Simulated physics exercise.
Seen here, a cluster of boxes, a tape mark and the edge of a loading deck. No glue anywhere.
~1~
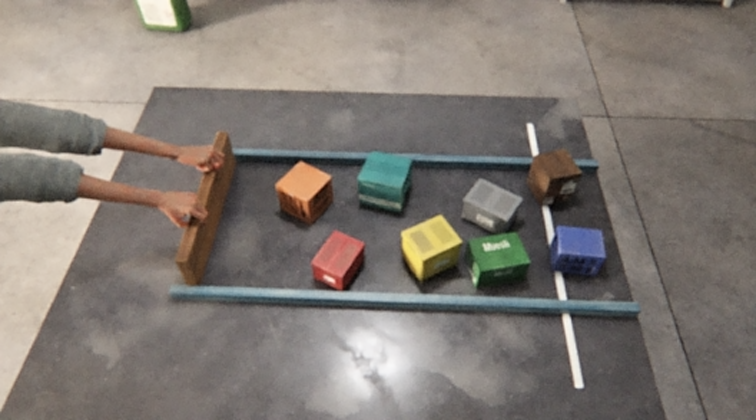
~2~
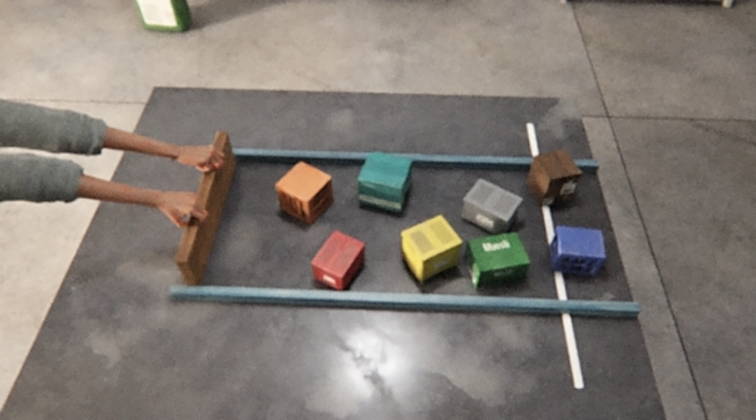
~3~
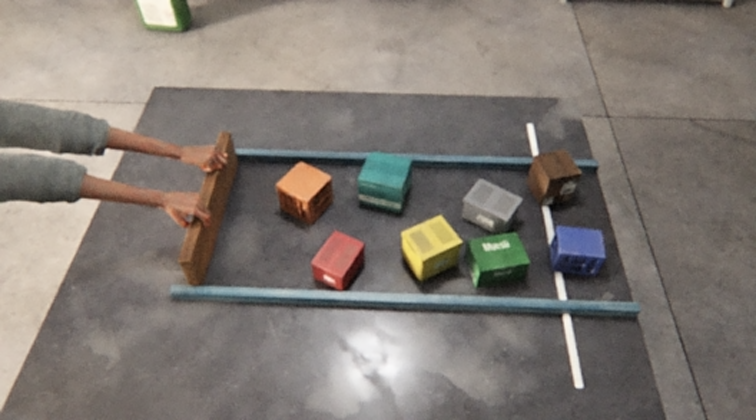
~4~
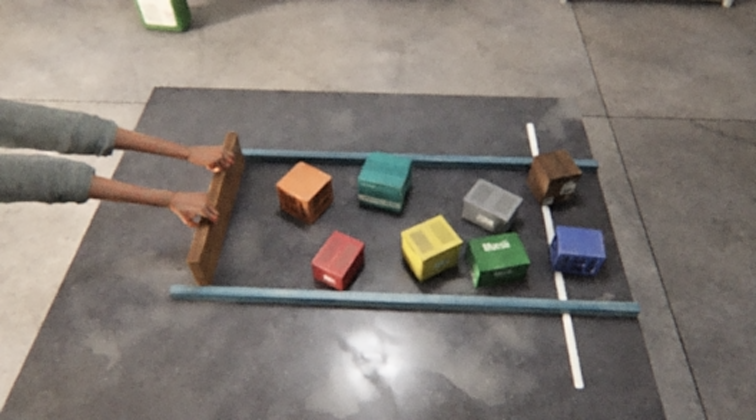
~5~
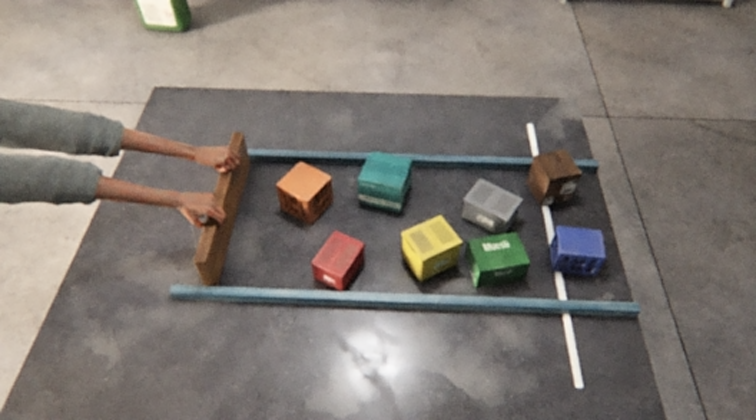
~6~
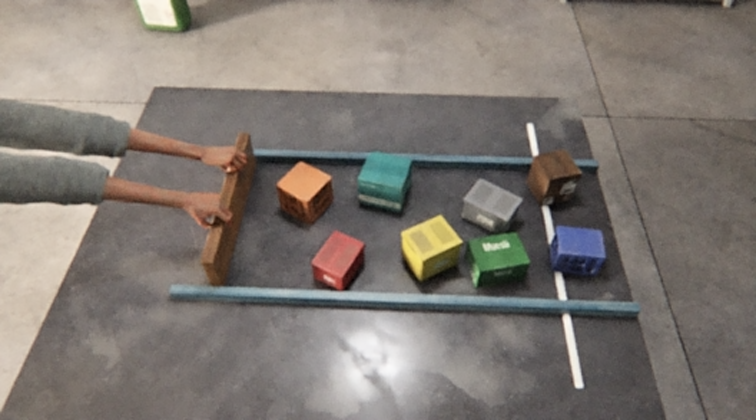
Two hands slide a brown plank slightly right toward colored boxes that stay still.
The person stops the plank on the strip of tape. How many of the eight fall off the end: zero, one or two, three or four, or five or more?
Here the number that fall off is three or four.
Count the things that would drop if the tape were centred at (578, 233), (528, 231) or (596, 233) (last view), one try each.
In that order 6, 3 and 6.
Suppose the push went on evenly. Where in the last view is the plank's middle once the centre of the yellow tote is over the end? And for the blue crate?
Near (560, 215) and (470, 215).
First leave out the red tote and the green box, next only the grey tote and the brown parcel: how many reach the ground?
It would be 1 and 2.
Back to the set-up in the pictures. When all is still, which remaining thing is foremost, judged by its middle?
The turquoise box ends nearest.
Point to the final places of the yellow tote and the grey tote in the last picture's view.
The yellow tote stops around (623, 268); the grey tote around (602, 230).
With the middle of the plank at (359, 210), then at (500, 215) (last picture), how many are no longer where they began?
The counts are 3 and 8.
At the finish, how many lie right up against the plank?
In contact: 2.
Soon after, none off yet; blue crate at rest near (577, 251); brown parcel at rest near (553, 178); grey tote at rest near (491, 208).
At rest, the number that fall off is three or four; fallen, green box, brown parcel and blue crate.
